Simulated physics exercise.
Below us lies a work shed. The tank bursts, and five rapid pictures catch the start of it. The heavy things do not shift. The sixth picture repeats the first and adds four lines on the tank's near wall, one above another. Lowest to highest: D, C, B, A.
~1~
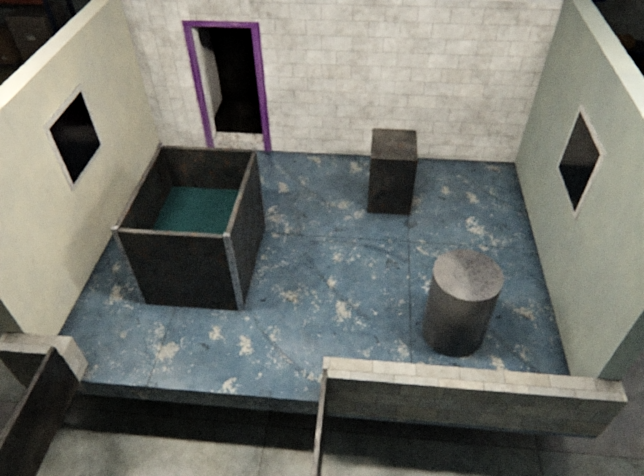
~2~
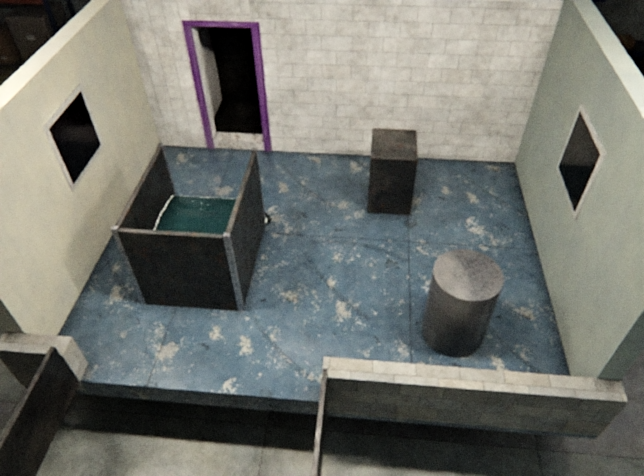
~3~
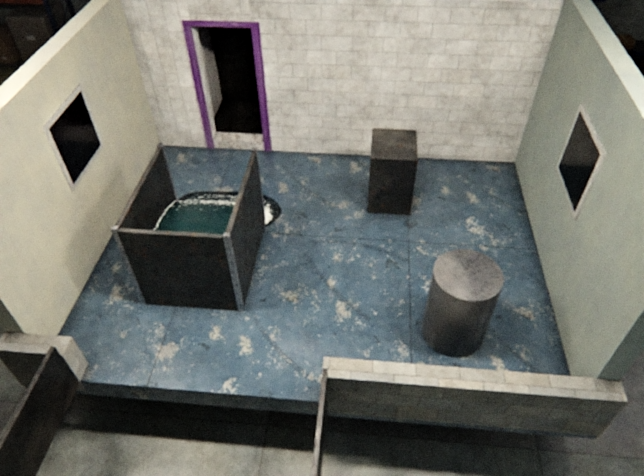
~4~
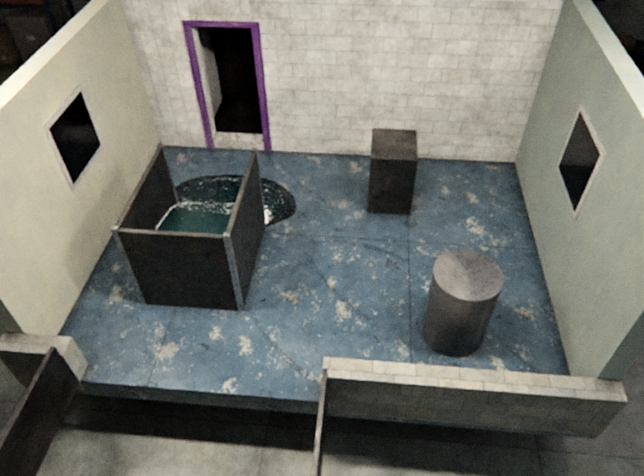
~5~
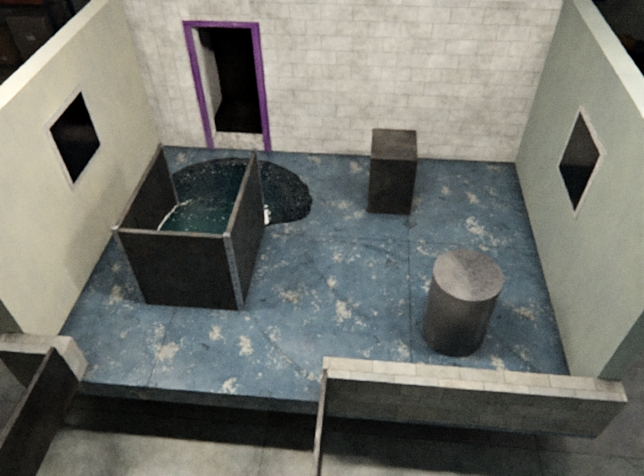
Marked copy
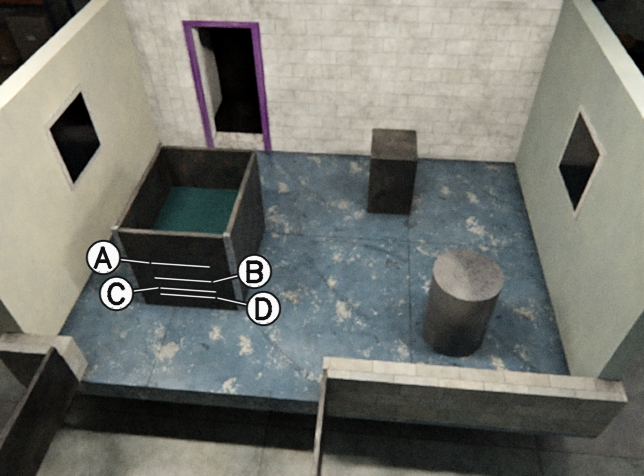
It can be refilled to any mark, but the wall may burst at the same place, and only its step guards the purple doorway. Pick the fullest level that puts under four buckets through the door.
Choose C.
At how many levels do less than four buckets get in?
Two.
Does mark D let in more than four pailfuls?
No.
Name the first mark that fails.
It is B.
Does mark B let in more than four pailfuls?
Yes, that goes wrong.
On the marked copy, A at (179, 264); B at (183, 279); C at (186, 289); D at (188, 295); from the bottom up D, C, B, A.
If A is chosen, dozens of bucketfuls pour in.
If B is chosen, about 9 bucketfuls get in.
If C is chosen, a bucket or two gets in.
If D is chosen, nothing gets over.
